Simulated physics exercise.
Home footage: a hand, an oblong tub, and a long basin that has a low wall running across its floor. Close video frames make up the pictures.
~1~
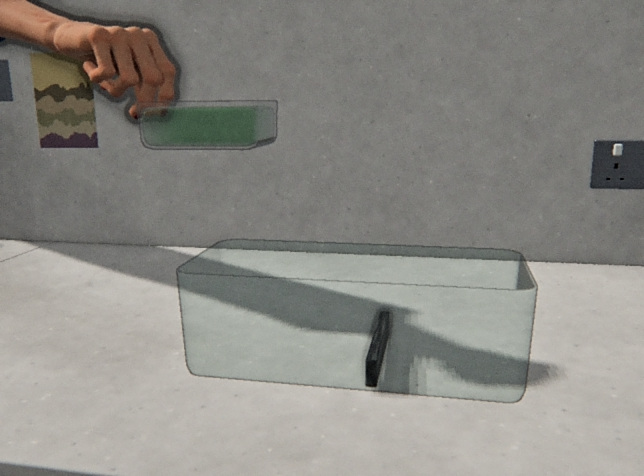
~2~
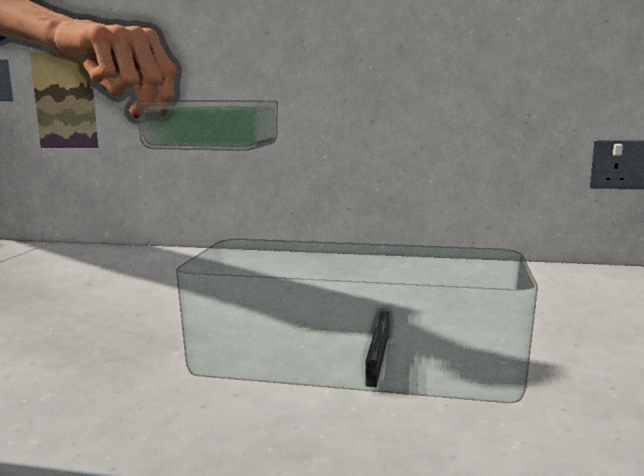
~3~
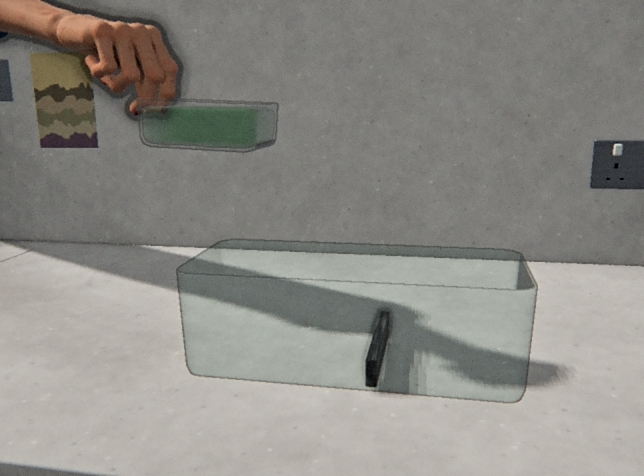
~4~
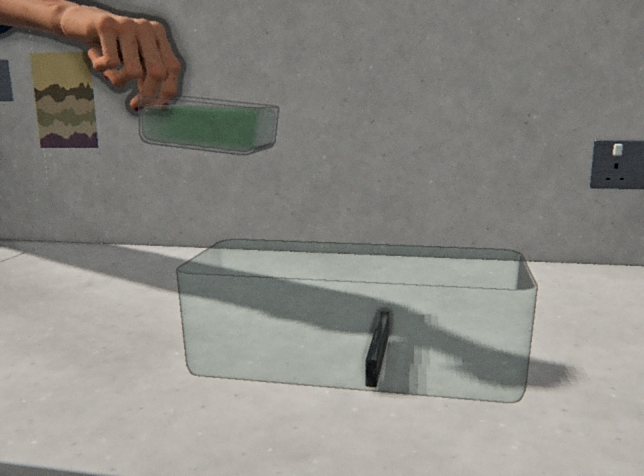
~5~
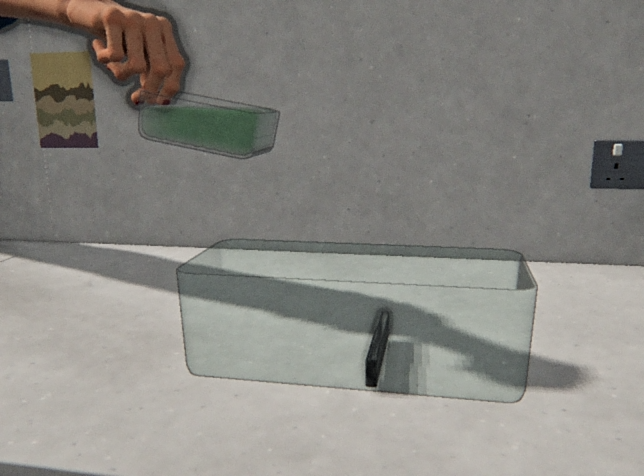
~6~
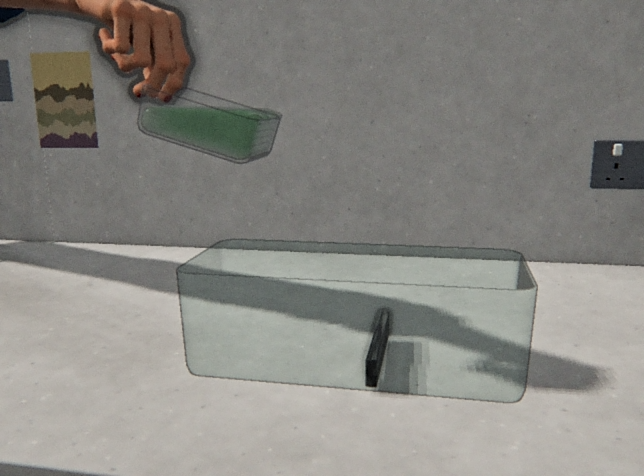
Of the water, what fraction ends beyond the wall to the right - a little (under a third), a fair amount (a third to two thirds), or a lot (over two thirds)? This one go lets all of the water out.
A little, under a third.
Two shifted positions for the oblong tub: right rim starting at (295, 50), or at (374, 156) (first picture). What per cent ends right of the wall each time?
45 % and 80 %.
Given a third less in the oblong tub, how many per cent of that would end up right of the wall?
I'd put it at some 10 %.
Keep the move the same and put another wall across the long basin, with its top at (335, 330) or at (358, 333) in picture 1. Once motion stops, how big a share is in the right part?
Result: 55 % first, 15 % second.
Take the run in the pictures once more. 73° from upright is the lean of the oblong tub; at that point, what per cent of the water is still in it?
It keeps around 15 per cent at that angle.
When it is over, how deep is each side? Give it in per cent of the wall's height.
About 50 left, about 10 right.
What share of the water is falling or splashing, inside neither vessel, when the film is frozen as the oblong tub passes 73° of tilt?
Estimate: 30 per cent, roughly.
A moment on, the oblong tub is tipped part way and 17 per cent is still to pour, 53 is left of the wall and 2 right of it.
Next, the oblong tub is tipped right over and 2 per cent is still to pour, 85 is left of the wall and 11 right of it.
Then the oblong tub is tipped right over and 0 per cent is still to pour, 88 is left of the wall and 11 right of it.
Later the oblong tub is tipped right over and 0 per cent is still to pour, 88 is left of the wall and 11 right of it.
At rest 88 per cent lies left of the wall, 11 right of it and 1 outside.
